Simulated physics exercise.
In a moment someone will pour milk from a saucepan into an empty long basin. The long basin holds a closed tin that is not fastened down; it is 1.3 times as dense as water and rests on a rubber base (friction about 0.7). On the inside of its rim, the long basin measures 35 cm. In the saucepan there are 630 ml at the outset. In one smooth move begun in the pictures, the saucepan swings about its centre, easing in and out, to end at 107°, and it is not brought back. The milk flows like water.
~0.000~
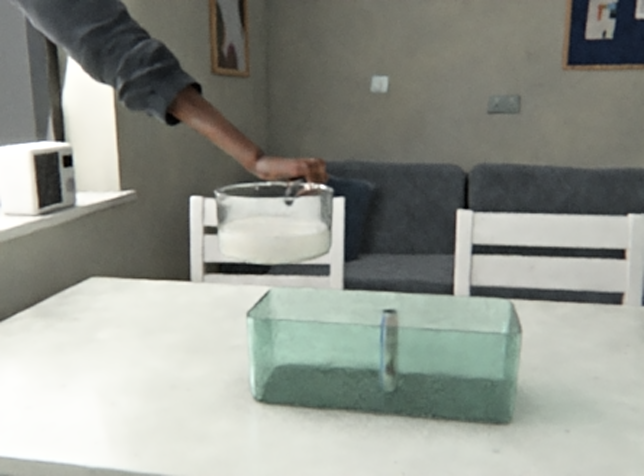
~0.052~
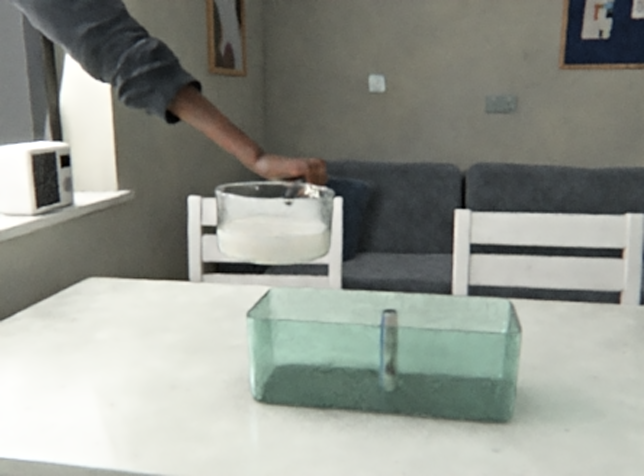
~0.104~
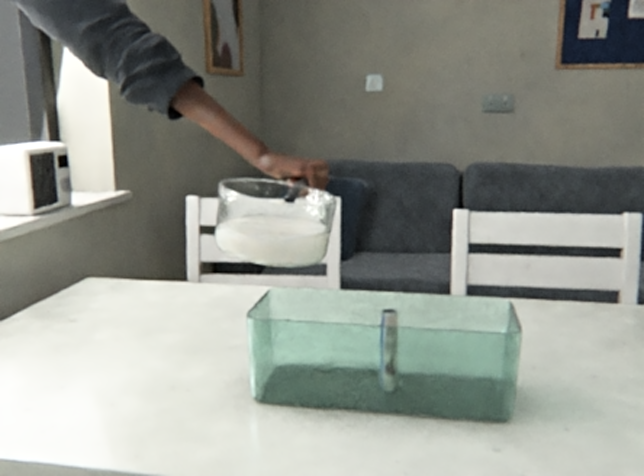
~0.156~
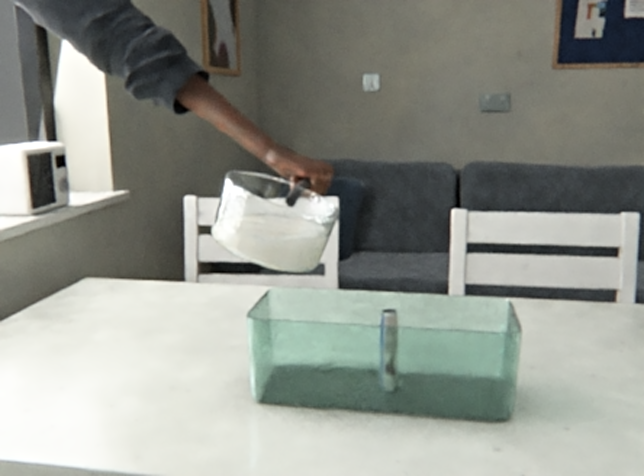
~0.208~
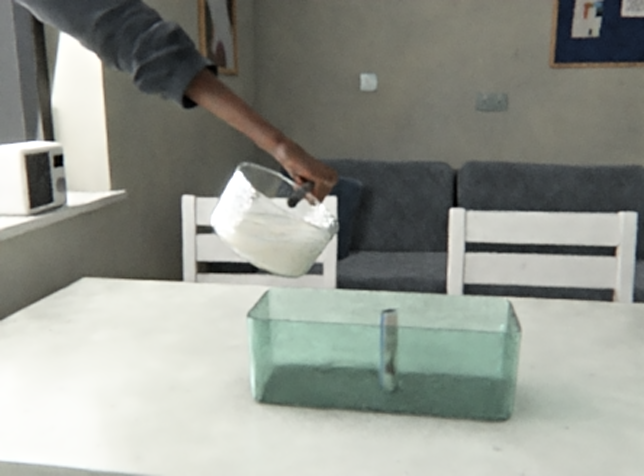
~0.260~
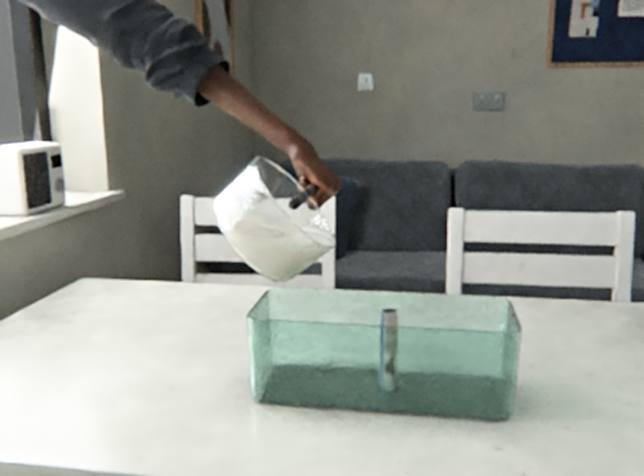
In a grey-walled room with a window at the left, the view looks level across a white table towards white chairs and a dark grey sofa. A hand holds a clear saucepan of white milk above a long, green-tinted transparent basin with an upright silvery tin inside. The hand steadily tilts the saucepan rightwards, slowly then faster, while the background shifts very slightly left.
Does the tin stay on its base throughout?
It's still up.
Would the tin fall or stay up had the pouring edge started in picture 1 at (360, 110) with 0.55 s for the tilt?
Then the tin comes down.
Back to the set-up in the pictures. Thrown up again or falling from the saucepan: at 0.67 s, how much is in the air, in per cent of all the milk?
About 5 percent.
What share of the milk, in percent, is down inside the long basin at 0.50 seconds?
The basin holds roughly 50 in a hundred parts at that moment.
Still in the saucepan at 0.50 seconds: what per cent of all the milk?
Some 24 % of it is still there.
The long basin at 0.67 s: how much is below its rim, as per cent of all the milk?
The fraction sits near 88 in a hundred.
By 0.50 s the tilt is 105° and 24 per cent is still to pour; the tin stands where it began.
By 0.67 s the tilt is 107° and 8 per cent is still to pour; the tin stands where it began.
By 0.85 s the tilt is 107° and 1 per cent is still to pour; the tin stands where it began.
By 1.05 s the tilt is 107° and 0 per cent is still to pour; the tin stands where it began.
At rest the tin stands where it began.
